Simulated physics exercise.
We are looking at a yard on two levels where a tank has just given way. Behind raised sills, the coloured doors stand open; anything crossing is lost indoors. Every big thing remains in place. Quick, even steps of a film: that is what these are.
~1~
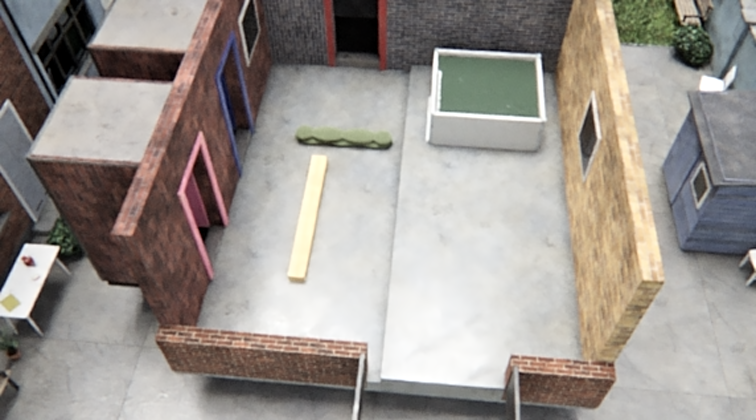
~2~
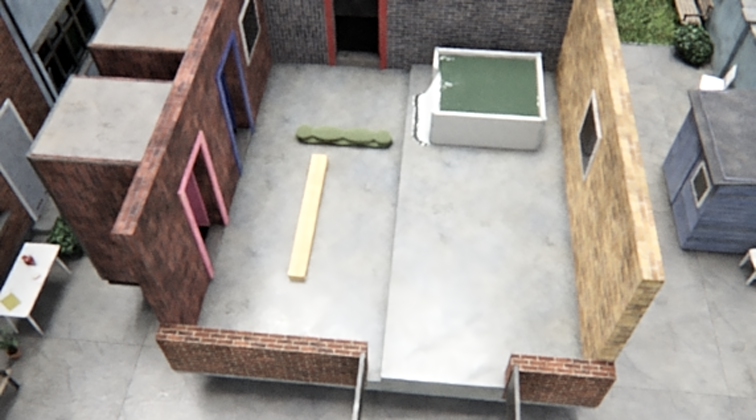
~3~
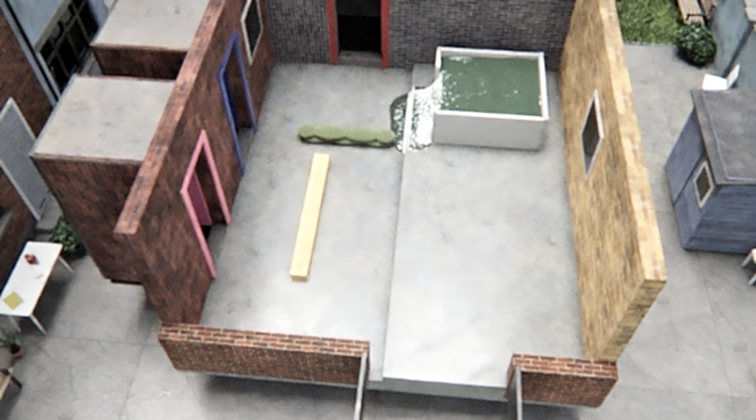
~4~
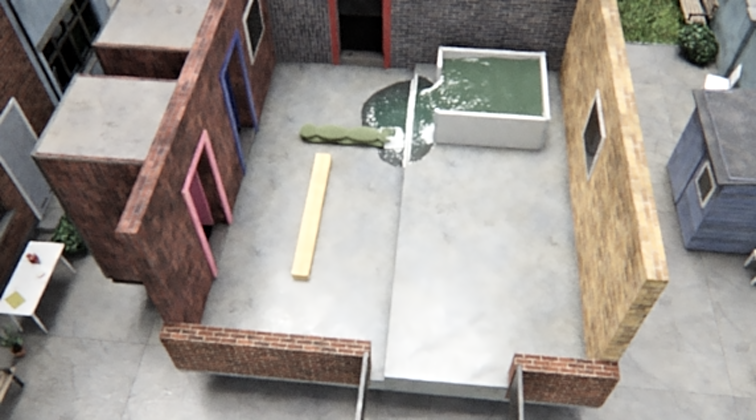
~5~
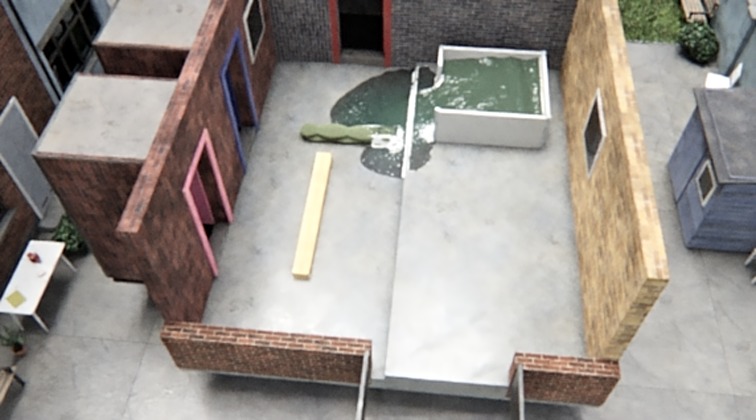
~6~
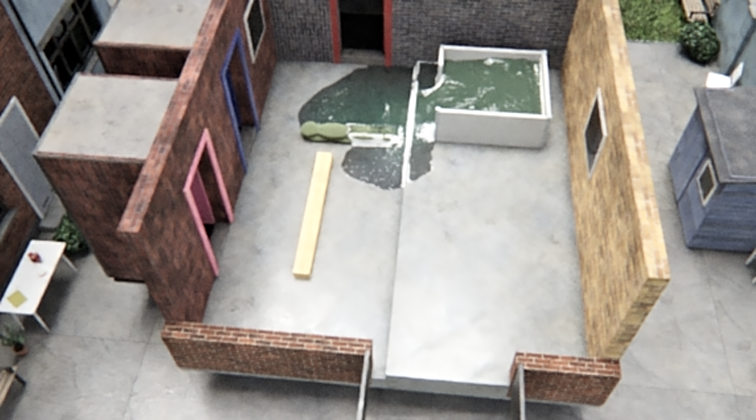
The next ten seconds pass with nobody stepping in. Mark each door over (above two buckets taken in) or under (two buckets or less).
Red door: Under. Blue door: Under. Pink door: Over.
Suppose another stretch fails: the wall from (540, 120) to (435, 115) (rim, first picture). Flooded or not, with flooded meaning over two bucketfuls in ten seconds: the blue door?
Well, blue comes up short, as it turns out.
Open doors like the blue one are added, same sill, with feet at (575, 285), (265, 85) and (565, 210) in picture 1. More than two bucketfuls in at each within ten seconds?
Lab note, doors in listed order: Under the limit, over the limit, under the limit.
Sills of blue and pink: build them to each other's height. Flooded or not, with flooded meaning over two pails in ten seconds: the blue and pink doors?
One by one: Blue door overshoots, pink door falls short.
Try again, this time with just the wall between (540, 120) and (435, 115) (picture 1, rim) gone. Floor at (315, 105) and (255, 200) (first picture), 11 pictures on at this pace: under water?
Respectively, left dry and left dry.
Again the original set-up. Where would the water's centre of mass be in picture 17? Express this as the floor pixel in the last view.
Near (393, 118).
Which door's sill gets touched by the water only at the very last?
That's the pink-painted one.
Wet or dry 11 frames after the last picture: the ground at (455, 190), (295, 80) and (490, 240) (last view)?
First spot not wet, second inundated, third not wet.
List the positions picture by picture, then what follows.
In the first picture, the open tank at (487, 87) is whole and still.
In the second picture, water pours out at (434, 108) and has run to (423, 95).
In the third picture, the front is at (400, 101), out from the gap at (437, 110).
In the fourth picture, water pours out at (438, 111) and has run to (369, 103).
In the fifth picture, the front is at (337, 109), out from the gap at (439, 110).
In the sixth picture, water pours out at (439, 109) and has run to (306, 109).
A moment on, water covers 25 % of the floor; the red door wet at the sill, nothing in, the blue door wet at the sill, nothing in, the pink door not reached.
Next, water covers 35 % of the floor; the red door wet at the sill, nothing in, the blue door wet at the sill, nothing in, the pink door not reached.
Then, water covers 50 % of the floor; the red door wet at the sill, nothing in, the blue door wet at the sill, nothing in, the pink door wet at the sill, nothing in.
Later, water covers 55 % of the floor; the red door wet at the sill, nothing in, the blue door under two buckets in, the pink door wet at the sill, nothing in.
In the end, water covers 55 % of the floor; the red door wet at the sill, nothing in, the blue door under two buckets in, the pink door over two buckets in.
